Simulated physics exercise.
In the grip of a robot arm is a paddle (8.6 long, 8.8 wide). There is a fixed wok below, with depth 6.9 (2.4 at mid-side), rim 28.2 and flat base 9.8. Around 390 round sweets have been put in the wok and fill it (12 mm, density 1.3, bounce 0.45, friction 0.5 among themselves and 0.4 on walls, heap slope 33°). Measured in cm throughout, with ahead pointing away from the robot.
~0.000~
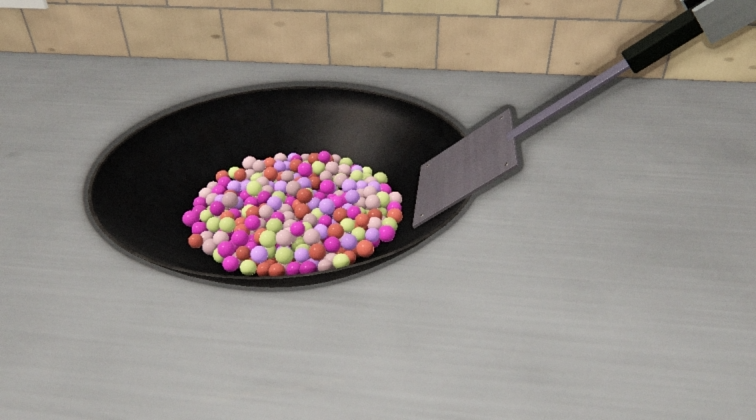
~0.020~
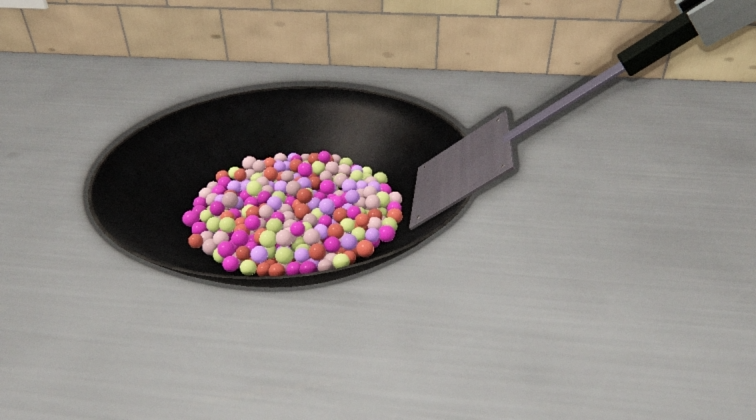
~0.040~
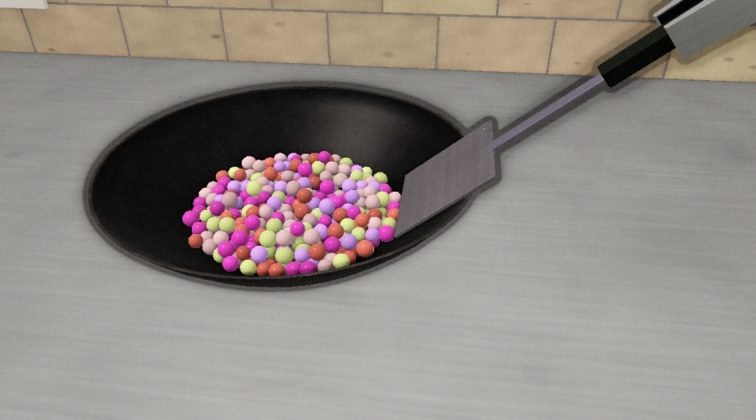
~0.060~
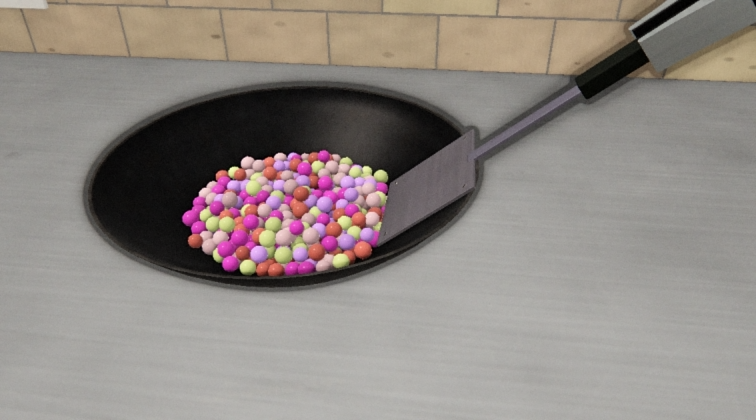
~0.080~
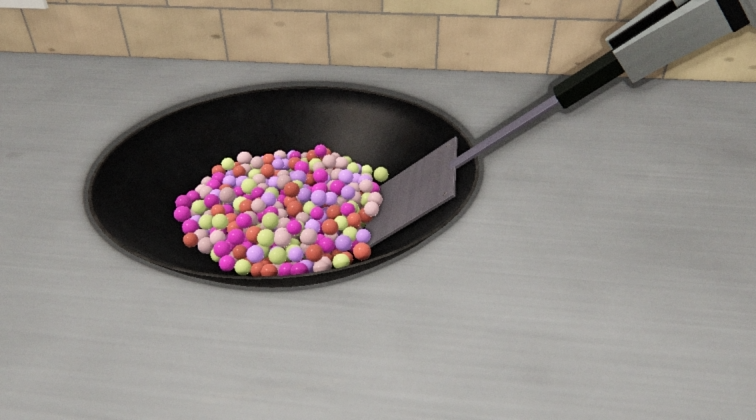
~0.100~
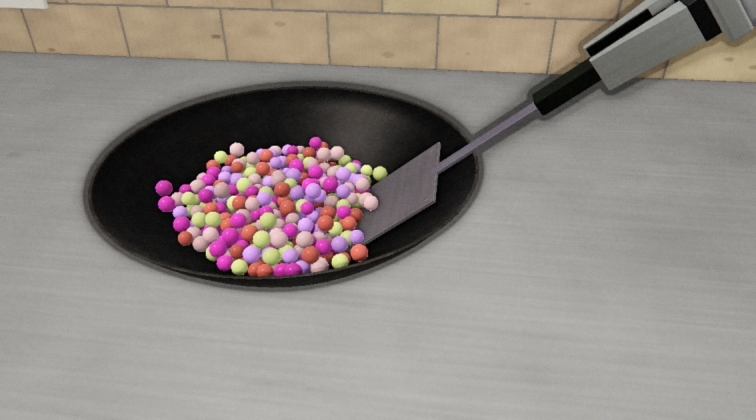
Robot arm lowering a flat metal spatula leftward into a black wok, nudging a heap of colourful round sweets slightly left.
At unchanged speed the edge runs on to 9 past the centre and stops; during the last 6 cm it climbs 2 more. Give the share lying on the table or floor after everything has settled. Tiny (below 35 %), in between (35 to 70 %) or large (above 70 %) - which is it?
Tiny, so below 35 %.
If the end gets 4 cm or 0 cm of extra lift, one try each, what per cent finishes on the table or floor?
30 and 20 %.
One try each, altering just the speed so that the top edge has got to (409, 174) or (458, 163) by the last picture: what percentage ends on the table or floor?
Roughly 40 and 15 percent.
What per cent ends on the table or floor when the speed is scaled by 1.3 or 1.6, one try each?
First try around 40 %, second try around 45 %.
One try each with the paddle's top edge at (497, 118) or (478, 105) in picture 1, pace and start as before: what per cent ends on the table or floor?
Some 35 and 35 per cent.
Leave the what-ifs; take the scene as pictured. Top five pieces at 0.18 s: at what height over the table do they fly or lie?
They are some 6 cm up.
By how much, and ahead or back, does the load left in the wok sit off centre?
It rests close to 4.0 centimetres ahead of centre.
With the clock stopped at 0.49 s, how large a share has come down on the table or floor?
20 per cent.
By 0.18 s, sloping 40°, highest piece 7 above the table; 391 in the wok.
By 0.25 s, sloping 40°, highest piece 8 above the table; 391 in the wok.
By 0.49 s, sloping 40°, highest piece 9 above the table; 292 in the wok, 70 on the table or floor, 29 on the blade or in flight.
By 1.54 s, sloping 40°, highest piece 7 above the table; 289 in the wok, 102 on the table or floor.
Final count, 289 in the wok, 102 on the table or floor. That is 26 % on the table or floor.
